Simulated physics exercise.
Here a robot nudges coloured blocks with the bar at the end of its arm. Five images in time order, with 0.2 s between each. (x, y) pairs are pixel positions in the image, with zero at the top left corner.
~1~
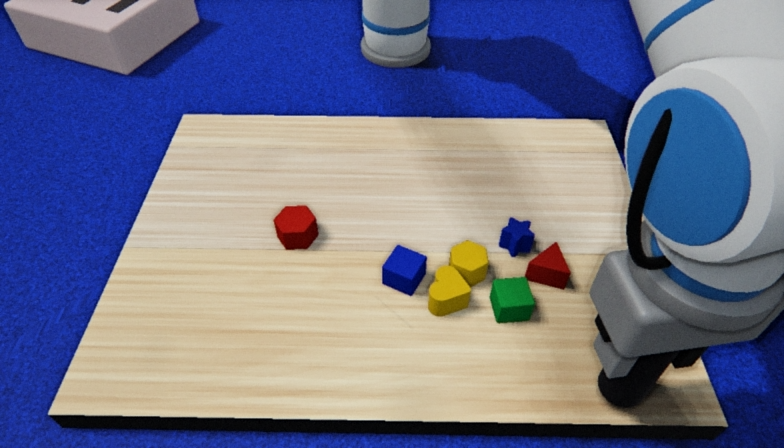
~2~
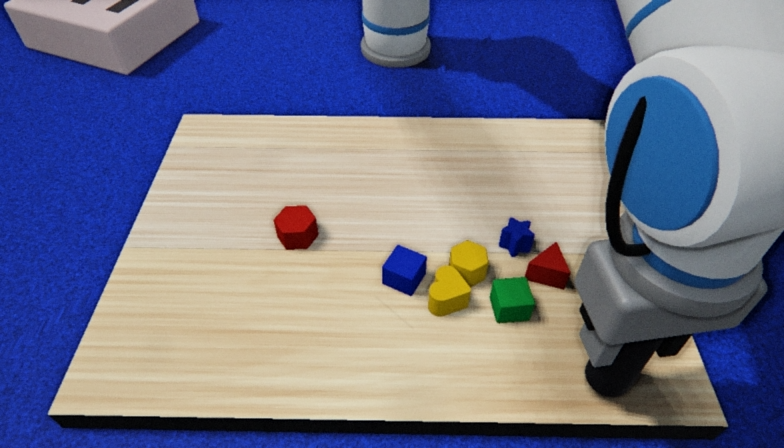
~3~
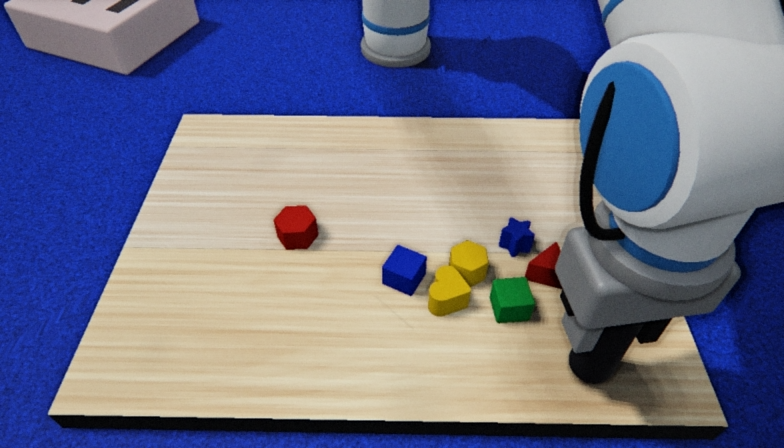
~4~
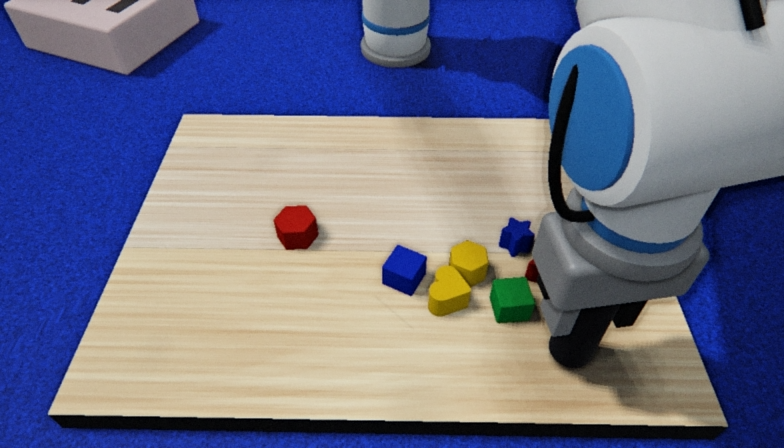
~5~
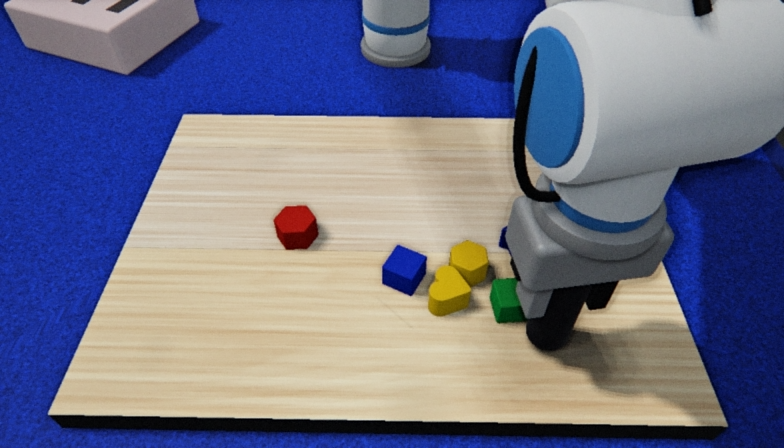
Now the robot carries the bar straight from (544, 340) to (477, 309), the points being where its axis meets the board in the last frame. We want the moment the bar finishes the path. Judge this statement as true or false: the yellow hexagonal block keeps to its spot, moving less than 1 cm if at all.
That is false.
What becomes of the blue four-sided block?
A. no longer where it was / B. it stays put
I'll go with B - it stays put.
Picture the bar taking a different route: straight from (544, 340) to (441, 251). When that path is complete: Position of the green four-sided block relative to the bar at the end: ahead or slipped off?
My prediction: In front.
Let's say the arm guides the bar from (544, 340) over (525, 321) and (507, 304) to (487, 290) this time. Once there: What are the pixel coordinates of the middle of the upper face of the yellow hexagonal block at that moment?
At pixel (435, 234).
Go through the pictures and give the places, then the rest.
The first picture shows bar tip (620, 388); block tops, blue four-sided block (405, 261); yellow heart block (449, 283); yellow hexagonal block (470, 254); green four-sided block (514, 291); red triangular piece (552, 258).
The second picture shows bar (606, 378); blocks unchanged.
The third picture shows bar (590, 365); blocks unchanged.
The fourth picture shows bar (569, 351); blocks unchanged.
The fifth picture shows bar (546, 334); blue four-sided block (405, 261); yellow heart block (449, 283); yellow hexagonal block (470, 254); green four-sided block (514, 291); red triangular piece hidden.
On the path given first. Halfway along, bar (511, 317); yellow hexagonal block (468, 253); green four-sided block (496, 277).
At the end, bar (479, 302); blue four-sided block in place; yellow heart block (439, 280); yellow hexagonal block (454, 236), turned 30° clockwise; green four-sided block (471, 262); red triangular piece in place.
